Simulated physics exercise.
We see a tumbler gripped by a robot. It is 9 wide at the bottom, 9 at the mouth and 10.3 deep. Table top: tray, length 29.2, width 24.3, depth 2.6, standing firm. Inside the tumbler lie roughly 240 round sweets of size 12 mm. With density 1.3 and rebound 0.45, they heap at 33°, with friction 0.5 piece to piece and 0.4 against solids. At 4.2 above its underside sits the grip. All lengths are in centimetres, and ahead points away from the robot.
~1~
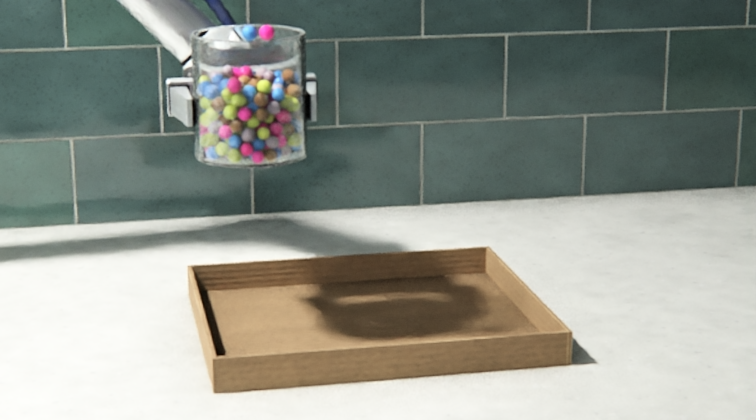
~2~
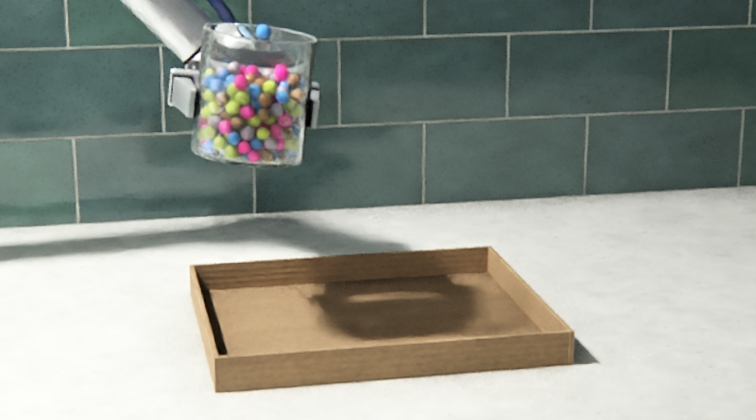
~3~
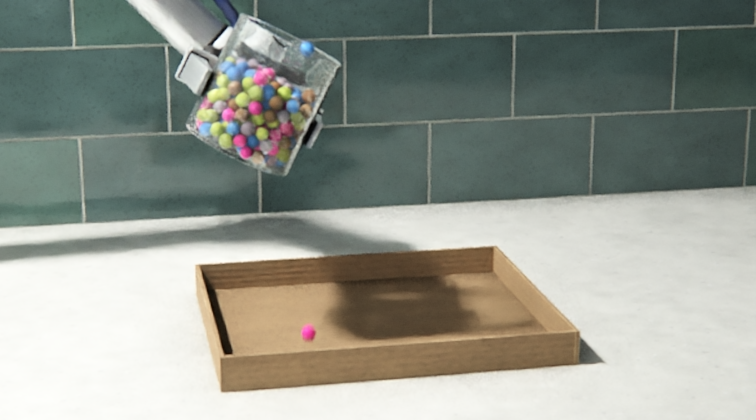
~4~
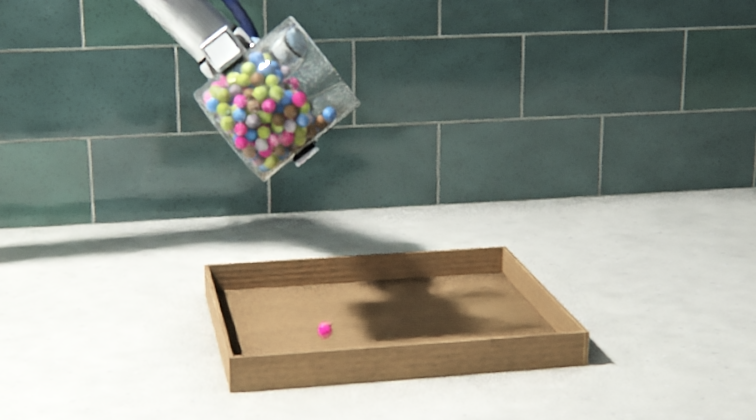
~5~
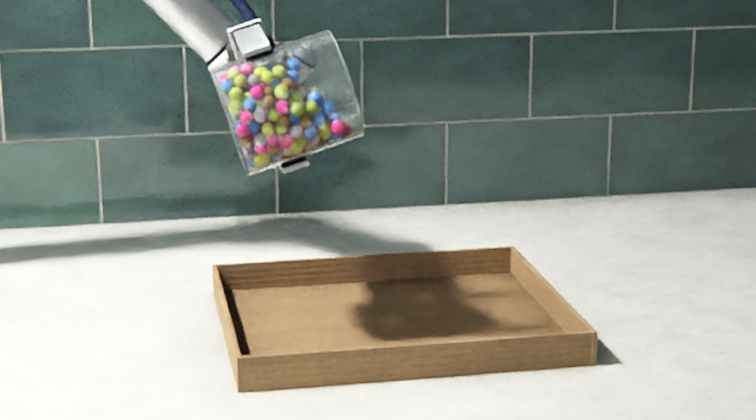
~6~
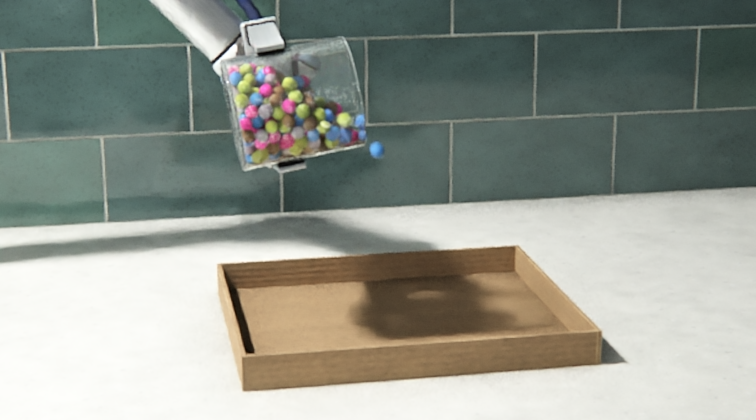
A clear tumbler full of colorful round sweets was tipped steadily to the right by a robot arm above a shallow wooden tray; a pink one dropped in early, and later a blue one left the rim.
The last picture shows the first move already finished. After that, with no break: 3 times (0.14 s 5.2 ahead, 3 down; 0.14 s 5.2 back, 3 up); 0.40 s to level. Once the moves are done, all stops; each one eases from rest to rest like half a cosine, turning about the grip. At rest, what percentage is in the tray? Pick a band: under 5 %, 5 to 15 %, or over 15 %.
Over 15 %.
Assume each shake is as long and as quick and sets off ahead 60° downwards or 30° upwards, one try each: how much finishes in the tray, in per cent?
20 and 90 %.
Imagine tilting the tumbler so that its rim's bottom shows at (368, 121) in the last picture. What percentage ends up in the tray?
My estimate is some 15 per cent.
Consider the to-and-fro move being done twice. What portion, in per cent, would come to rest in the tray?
It would then be around 40 per cent.
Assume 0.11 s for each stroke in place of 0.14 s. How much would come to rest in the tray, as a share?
Estimate: Near 50 per cent.
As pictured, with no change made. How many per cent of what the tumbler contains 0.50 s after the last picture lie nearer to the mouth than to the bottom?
Near 60 in a hundred.
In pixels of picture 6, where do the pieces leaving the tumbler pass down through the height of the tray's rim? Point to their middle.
(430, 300).
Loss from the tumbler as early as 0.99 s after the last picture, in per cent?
Around 45 percent at that moment.
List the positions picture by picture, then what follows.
Tumbler middle at (250, 96), level; upper third of the load around (250, 93), from x 205 to 295, top at y 35; 243 in the tumbler, in the first frame.
Tumbler middle at (254, 96), tilted 8° forward; upper third of the load around (248, 93), from x 205 to 300, top at y 30; 242 in the tumbler, 1 in flight or on a rim, in the second frame.
Tumbler middle at (263, 97), tilted 28° forward; upper third of the load around (249, 93), from x 200 to 310, top at y 50; 242 in the tumbler, 1 in the tray, in the third frame.
Tumbler middle at (276, 100), tilted 53° forward; upper third of the load around (256, 89), from x 210 to 330, top at y 60; 242 in the tumbler, 1 in the tray, in the fourth frame.
Tumbler middle at (286, 104), tilted 73° forward; upper third of the load around (261, 88), from x 225 to 340, top at y 65; 242 in the tumbler, 1 in the tray, in the fifth frame.
Tumbler middle at (291, 104), tilted 81° forward; upper third of the load around (260, 92), from x 230 to 375, top at y 70; 241 in the tumbler, 1 in the tray, 1 in flight or on a rim, in the sixth frame.
Then, 0.50 s after the last picture, tilted 81° forward, highest piece 20 above the table; 183 in the tumbler, 48 in the tray, 1 on the table or floor, 11 in flight or on a rim.
Then, 0.99 s after the last picture, tilted 55° forward, highest piece 22 above the table; 128 in the tumbler, 112 in the tray, 2 on the table or floor, 1 in flight or on a rim.
Then, 1.44 s after the last picture, level, highest piece 23 above the table; 128 in the tumbler, 113 in the tray, 2 on the table or floor.
Then, 2.49 s after the last picture, level, highest piece 22 above the table; 128 in the tumbler, 113 in the tray, 2 on the table or floor.
Final count, 128 in the tumbler, 113 in the tray, 2 on the table or floor. That is 47 % in the tray.
